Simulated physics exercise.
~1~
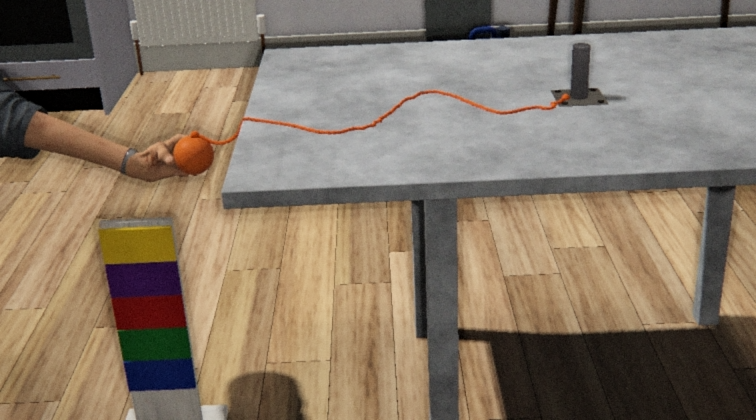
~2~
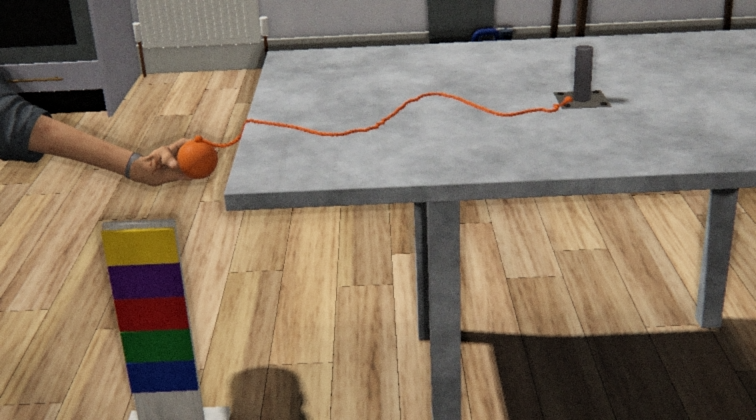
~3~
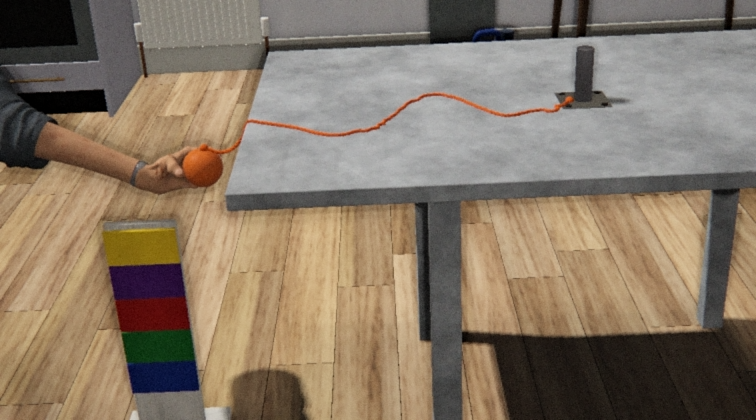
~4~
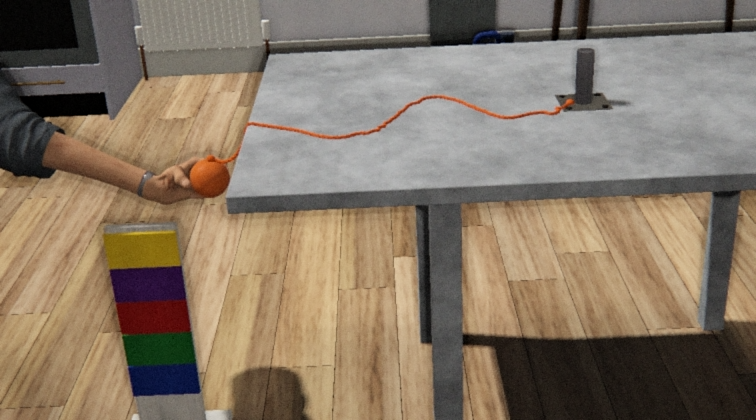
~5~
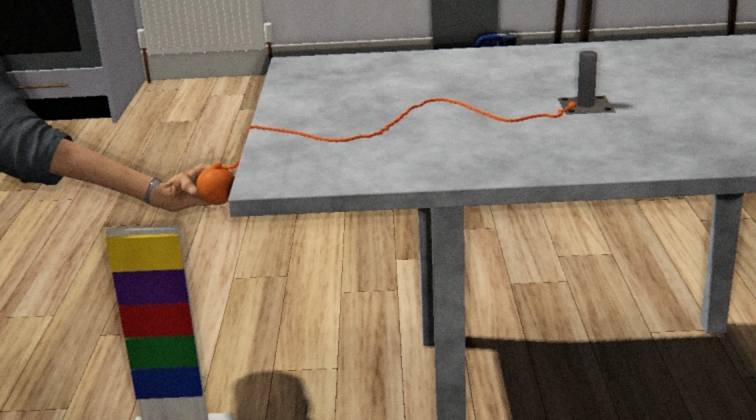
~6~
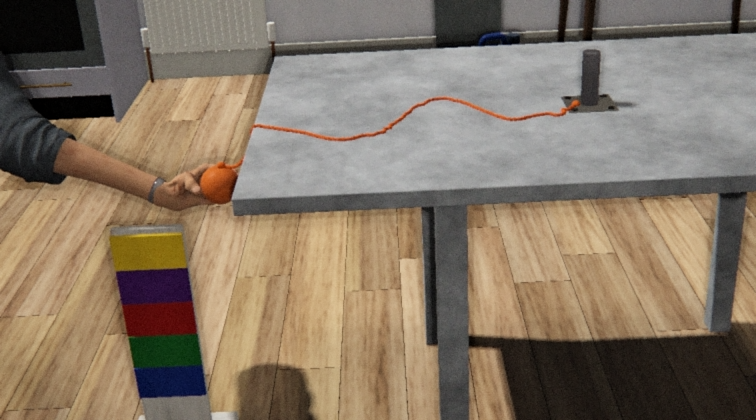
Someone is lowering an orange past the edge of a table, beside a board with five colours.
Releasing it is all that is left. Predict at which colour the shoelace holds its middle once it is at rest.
At red, I would say.
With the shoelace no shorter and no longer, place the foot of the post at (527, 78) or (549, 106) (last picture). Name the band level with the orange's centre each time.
Answer, in order: Green, green.
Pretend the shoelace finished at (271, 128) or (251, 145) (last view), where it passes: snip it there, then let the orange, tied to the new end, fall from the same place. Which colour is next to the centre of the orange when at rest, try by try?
Try by try: Yellow; purple.
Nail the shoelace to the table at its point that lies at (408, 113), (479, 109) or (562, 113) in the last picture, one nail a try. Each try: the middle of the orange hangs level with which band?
Yellow, purple, red.
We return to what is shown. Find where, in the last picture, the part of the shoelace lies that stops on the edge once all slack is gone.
Roughly (366, 135).
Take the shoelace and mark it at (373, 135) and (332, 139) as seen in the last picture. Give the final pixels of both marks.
(257, 127) and (257, 164), roughly.
Soon after, orange near (242, 319); level with red.
Then, orange near (304, 307); level with red.
Further on, orange near (265, 317); level with red.
At rest, orange near (271, 316); level with red. The shoelace holds its middle at red.
